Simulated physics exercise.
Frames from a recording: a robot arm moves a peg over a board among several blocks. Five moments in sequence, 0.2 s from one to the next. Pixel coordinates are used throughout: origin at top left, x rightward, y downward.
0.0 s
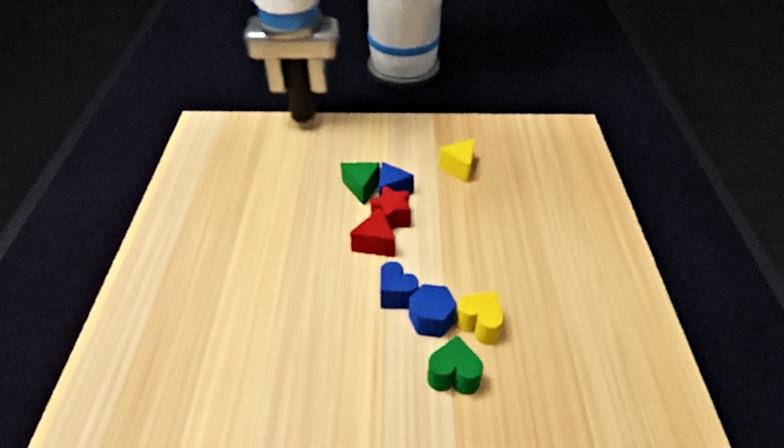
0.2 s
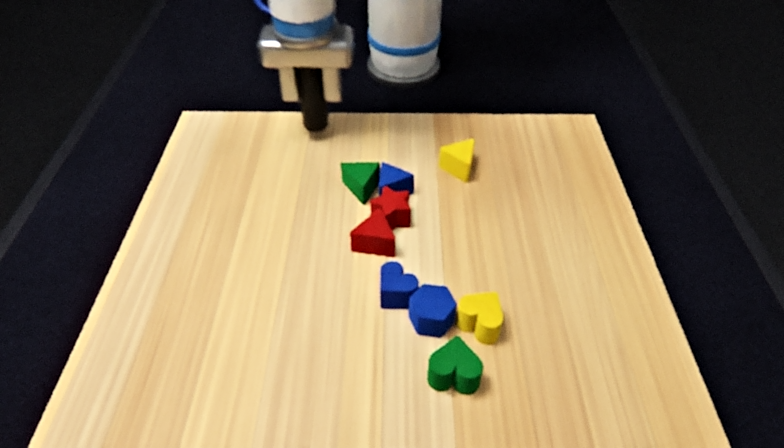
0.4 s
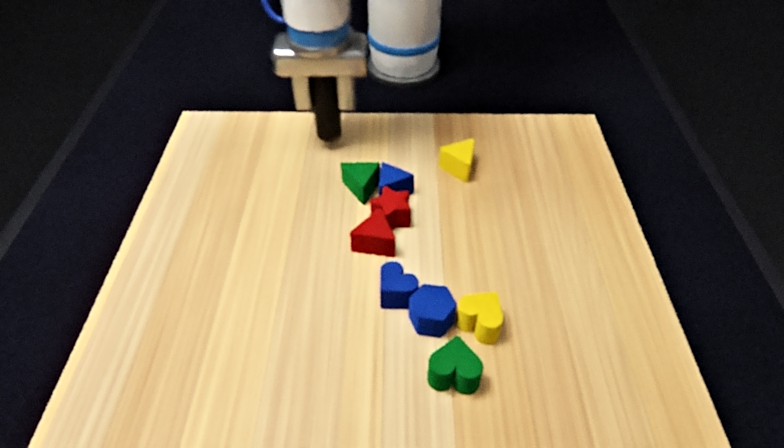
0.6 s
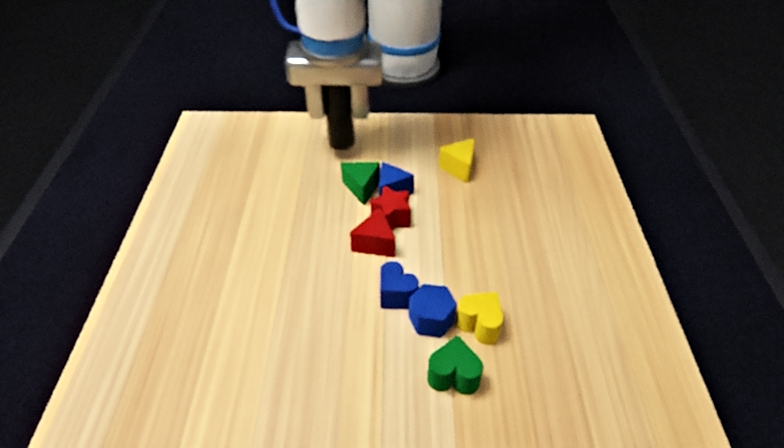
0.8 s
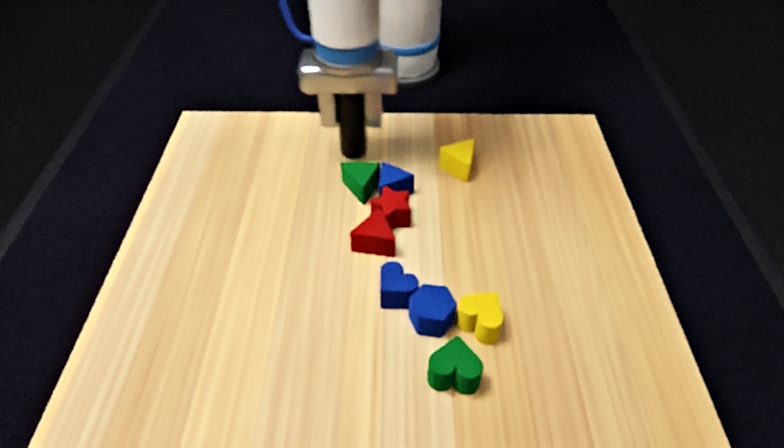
A pale wooden board lies on a dark surface, seen from above and in front by a still camera. Green and blue triangles, a red star and a red triangle cluster near the upper middle, a yellow triangle to their right, with blue, yellow and green blocks below. A robot arm slides its black peg rightward and toward the viewer, nearing the green triangle, while every block stays still.
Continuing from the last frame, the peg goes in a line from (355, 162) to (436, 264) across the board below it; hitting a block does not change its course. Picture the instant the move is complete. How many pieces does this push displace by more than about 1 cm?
Three or more blocks.
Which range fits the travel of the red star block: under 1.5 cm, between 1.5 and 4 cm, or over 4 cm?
Over 4 cm.
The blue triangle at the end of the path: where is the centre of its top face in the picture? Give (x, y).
The centre of its top face lies at (419, 183).
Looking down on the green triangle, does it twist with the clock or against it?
It twists with the clock when seen from above.
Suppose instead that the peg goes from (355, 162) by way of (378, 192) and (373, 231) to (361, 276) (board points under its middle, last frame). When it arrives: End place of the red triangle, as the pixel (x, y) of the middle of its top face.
It ends at (364, 283).
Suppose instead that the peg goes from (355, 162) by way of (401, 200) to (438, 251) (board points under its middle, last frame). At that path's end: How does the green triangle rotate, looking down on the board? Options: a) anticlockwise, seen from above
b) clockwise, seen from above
I choose b.
The first path, step by step. One third of the way, peg (379, 181); green triangle (361, 189), turned 25° clockwise; blue triangle (406, 177), turned 25° clockwise.
Two thirds of the way, peg (406, 215); green triangle (360, 194), turned 50° clockwise; red star block (417, 228), turned 35° clockwise; blue triangle (419, 183), turned 25° anticlockwise.
At the end, peg (437, 253); green triangle (360, 194), turned 50° clockwise; red triangle not moved; red star block (446, 270), turned 45° clockwise; blue triangle (419, 183), turned 25° anticlockwise.
